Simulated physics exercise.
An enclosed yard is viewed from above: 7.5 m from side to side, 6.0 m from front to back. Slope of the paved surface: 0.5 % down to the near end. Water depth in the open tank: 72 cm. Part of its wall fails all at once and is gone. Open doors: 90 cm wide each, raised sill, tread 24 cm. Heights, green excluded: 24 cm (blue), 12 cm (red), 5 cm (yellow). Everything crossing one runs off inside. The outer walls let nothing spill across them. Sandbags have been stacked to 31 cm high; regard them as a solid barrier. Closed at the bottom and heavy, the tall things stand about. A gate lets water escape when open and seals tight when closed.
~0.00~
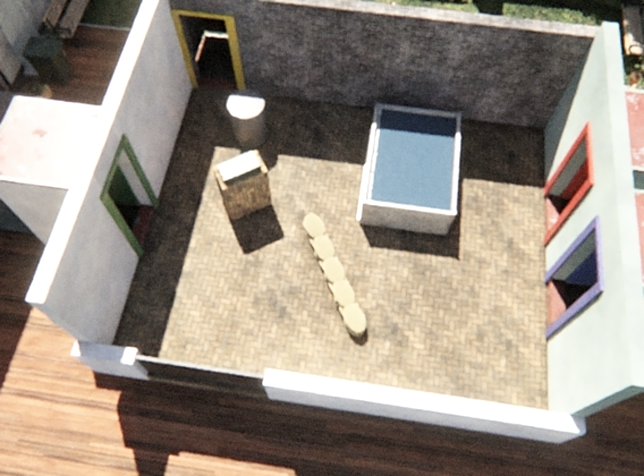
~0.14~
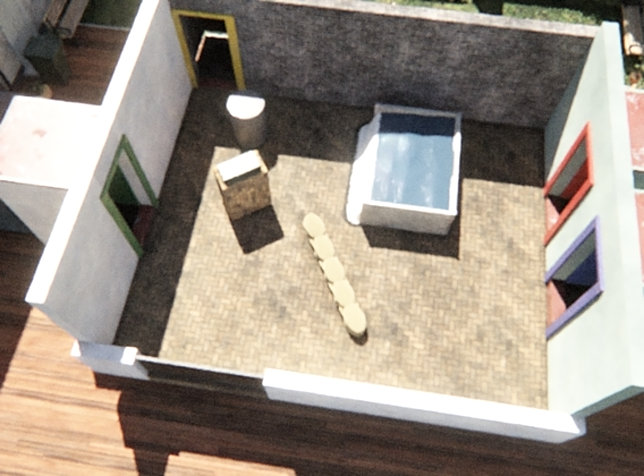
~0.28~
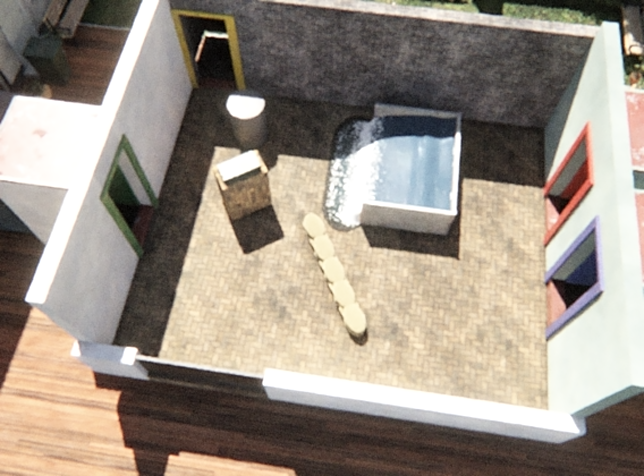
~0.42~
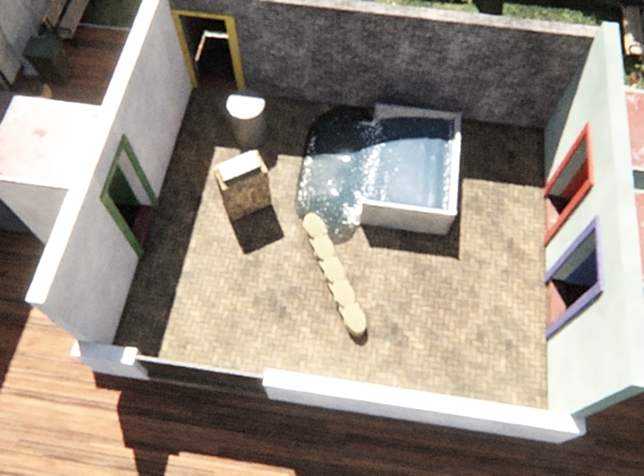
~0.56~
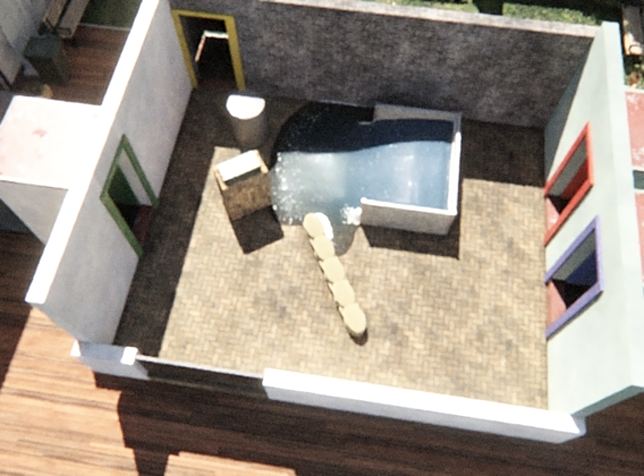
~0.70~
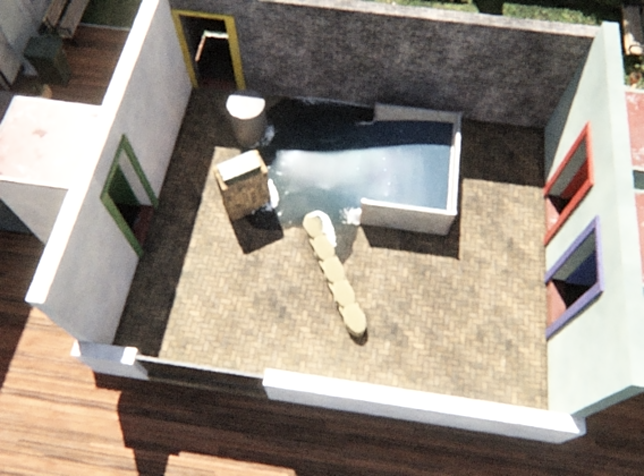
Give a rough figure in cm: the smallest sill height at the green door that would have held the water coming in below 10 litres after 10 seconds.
10.5 cm.
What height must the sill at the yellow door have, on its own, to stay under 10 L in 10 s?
Yellow door - some 26 centimetres.
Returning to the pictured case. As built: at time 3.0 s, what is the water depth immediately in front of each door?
Lab note, cm: Blue 0; red 0; green 11; yellow 19.
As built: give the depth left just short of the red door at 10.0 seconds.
It comes to about 7.0 centimetres deep.
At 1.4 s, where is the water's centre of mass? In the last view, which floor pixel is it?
Roughly (331, 167).
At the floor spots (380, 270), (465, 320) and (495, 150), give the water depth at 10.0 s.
Roughly 2, 5 and 1 cm, in turn.
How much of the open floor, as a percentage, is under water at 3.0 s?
55 %.
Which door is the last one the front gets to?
Red.
After 1.4 s water covers 30 % of the floor, deepest (40 cm) near (271, 193); it has not reached the green door.
After 3.0 s water covers 55 % of the floor, deepest (30 cm) near (130, 359); 11 cm at the green door, 0 litres in over its 14 cm sill.
After 10.0 s water covers 90 % of the floor, deepest (14 cm) near (543, 422); 7 cm at the green door, 1 litre in over its 14 cm sill.
At the green door as built, the water arrived by 1.8 s and peaked near 14 cm at 3.8 s.
With a sill of 9 cm, 19 litres would have come in within the 10 s; with 12.5 cm, 3 litres. So under 10 litres takes about 10.5 cm.
